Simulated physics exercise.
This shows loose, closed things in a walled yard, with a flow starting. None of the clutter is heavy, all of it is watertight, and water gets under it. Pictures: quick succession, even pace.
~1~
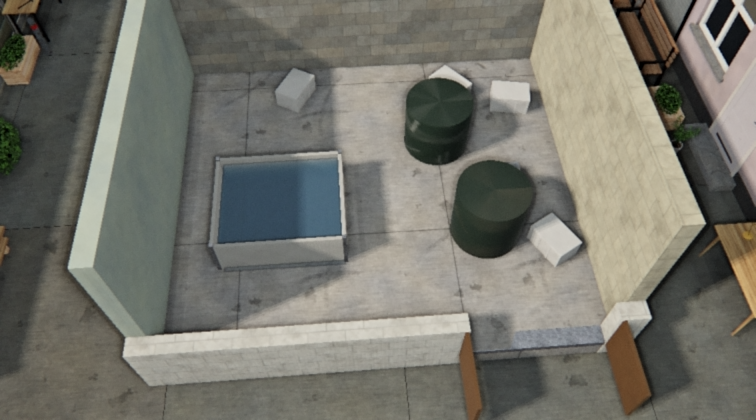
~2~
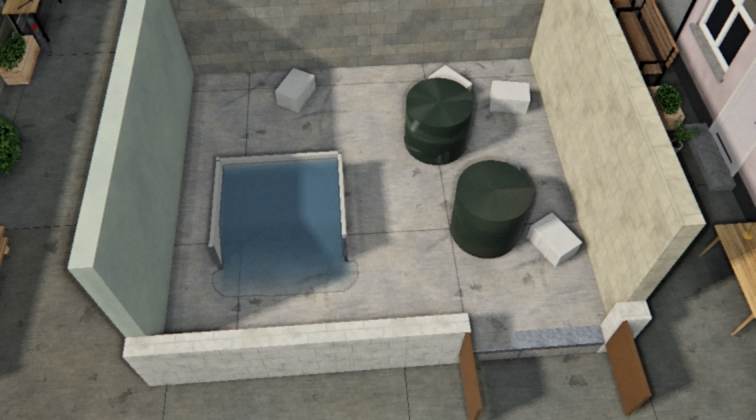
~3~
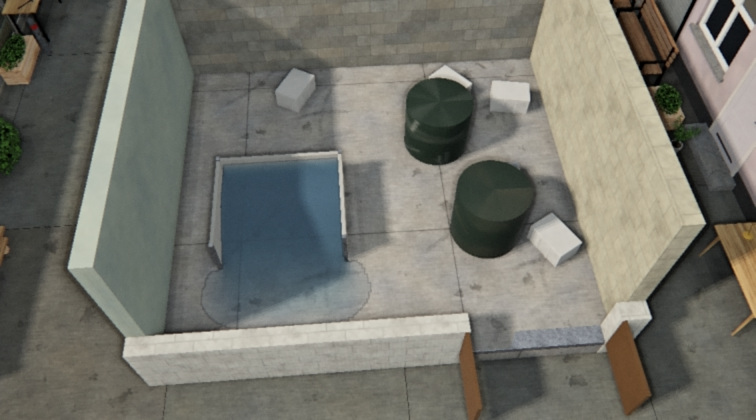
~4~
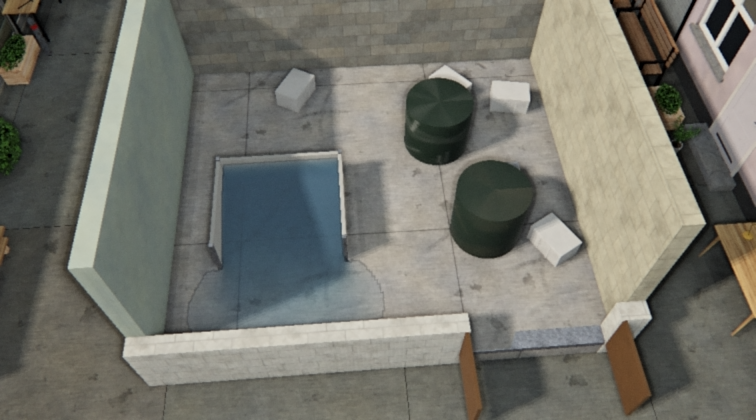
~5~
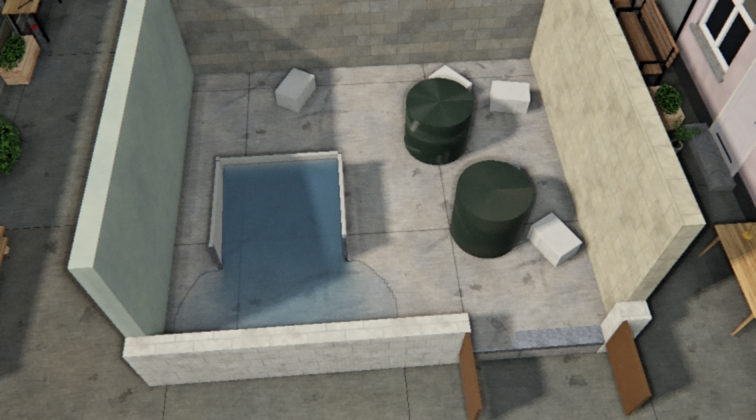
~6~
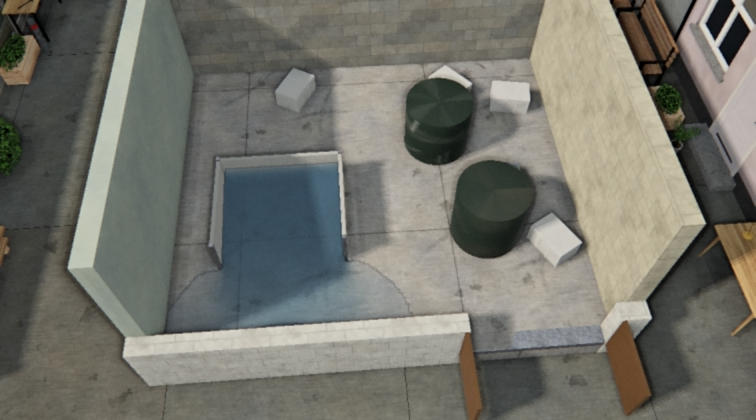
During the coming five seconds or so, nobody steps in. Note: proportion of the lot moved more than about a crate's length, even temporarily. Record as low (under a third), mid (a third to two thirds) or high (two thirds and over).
Low.
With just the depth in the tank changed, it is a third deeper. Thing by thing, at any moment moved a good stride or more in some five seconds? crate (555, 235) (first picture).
Well, as it turns out: Made it that far.
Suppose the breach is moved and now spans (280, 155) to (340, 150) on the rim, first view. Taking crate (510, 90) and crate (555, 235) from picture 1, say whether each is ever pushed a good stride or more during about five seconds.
Taking them in turn: Distance reached and distance not reached.
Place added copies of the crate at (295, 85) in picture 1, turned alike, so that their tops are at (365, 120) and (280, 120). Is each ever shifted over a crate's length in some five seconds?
Result by copy: Didn't cover it; didn't cover it.
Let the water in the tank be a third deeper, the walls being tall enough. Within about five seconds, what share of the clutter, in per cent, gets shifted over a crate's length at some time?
40 per cent or so.
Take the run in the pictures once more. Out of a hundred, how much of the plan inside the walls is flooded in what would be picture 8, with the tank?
It comes to some 20 in a hundred.
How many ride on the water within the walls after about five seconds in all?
Counting them up gives 0.
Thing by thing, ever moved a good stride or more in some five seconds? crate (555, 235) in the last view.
I'd say it travels that far.
A moment on, 0 of 5 are well off their spots; 0 afloat.
Next, 0 of 5 are well off their spots; 0 afloat.
Later, 1 of 5 are well off their spots; 0 afloat.
In the end, 1 of 5 are well off their spots, and 1 have been at some point; 0 afloat.
